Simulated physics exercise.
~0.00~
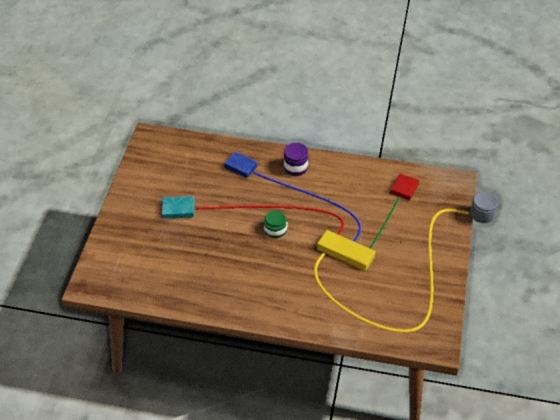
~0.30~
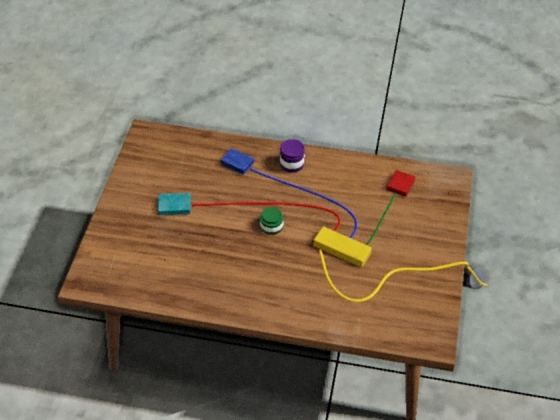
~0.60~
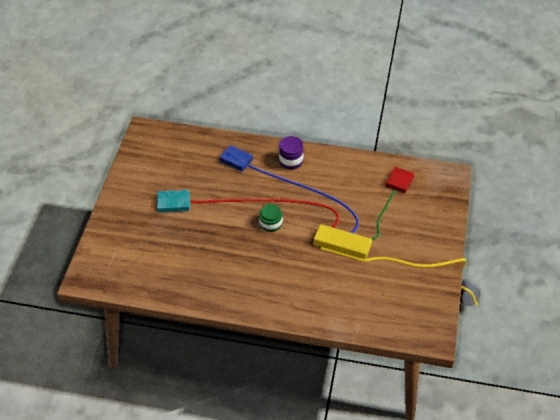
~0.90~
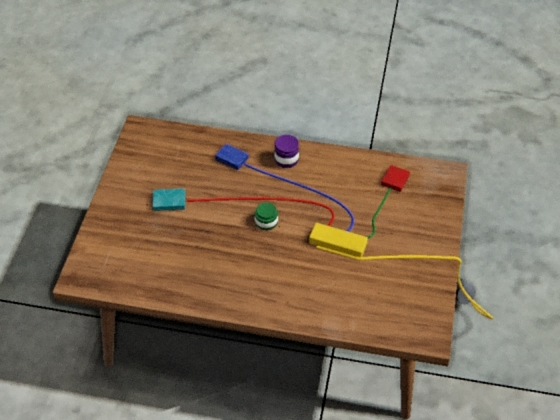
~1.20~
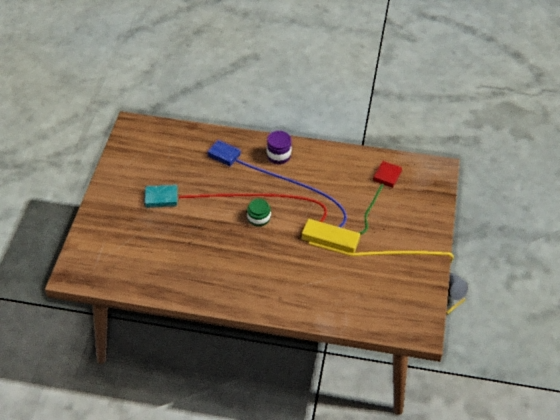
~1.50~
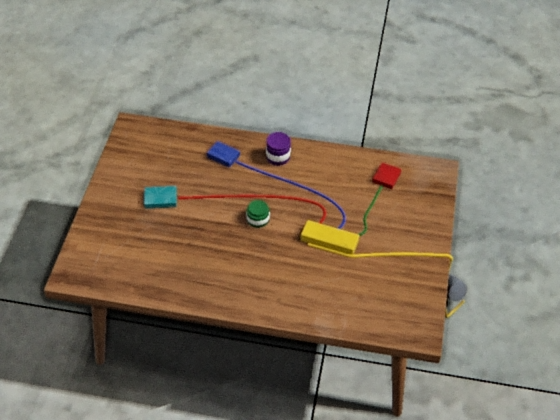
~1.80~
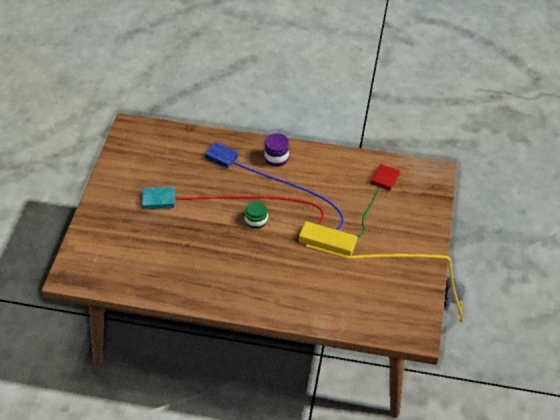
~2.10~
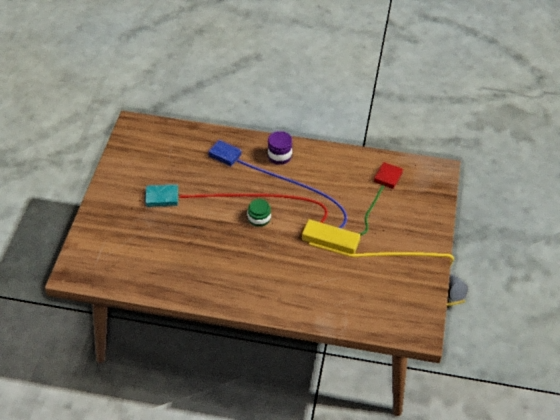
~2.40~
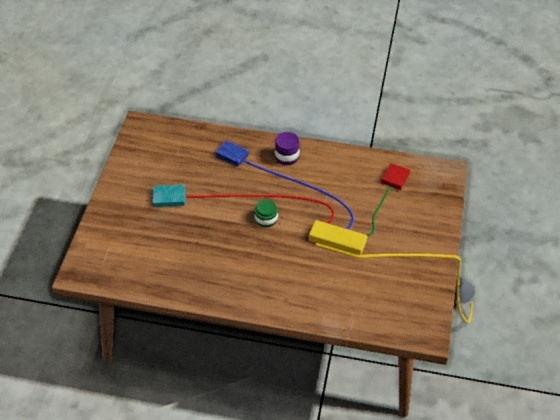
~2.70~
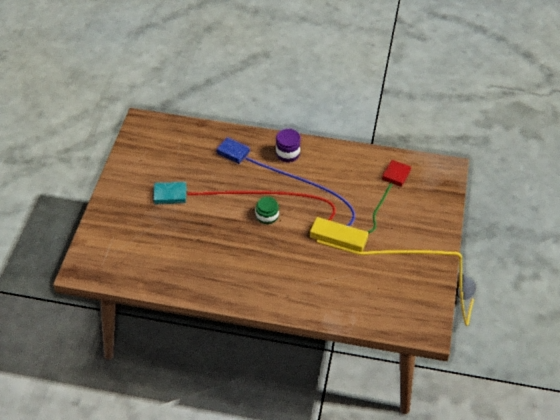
A grey speaker, joined by a yellow cable to the yellow power strip on a wooden table, tips off the right edge and drops a short way, turning as it goes. The looping cable is drawn across the tabletop until it runs nearly straight from the strip over the edge. There the speaker's fall stops, and it hangs just beside the table, with the loose bend of cable shifting around it. The strip, red phone, blue drive, teal reader and two jars keep their places. At the end, the speaker still dangles over the edge, short of the floor.
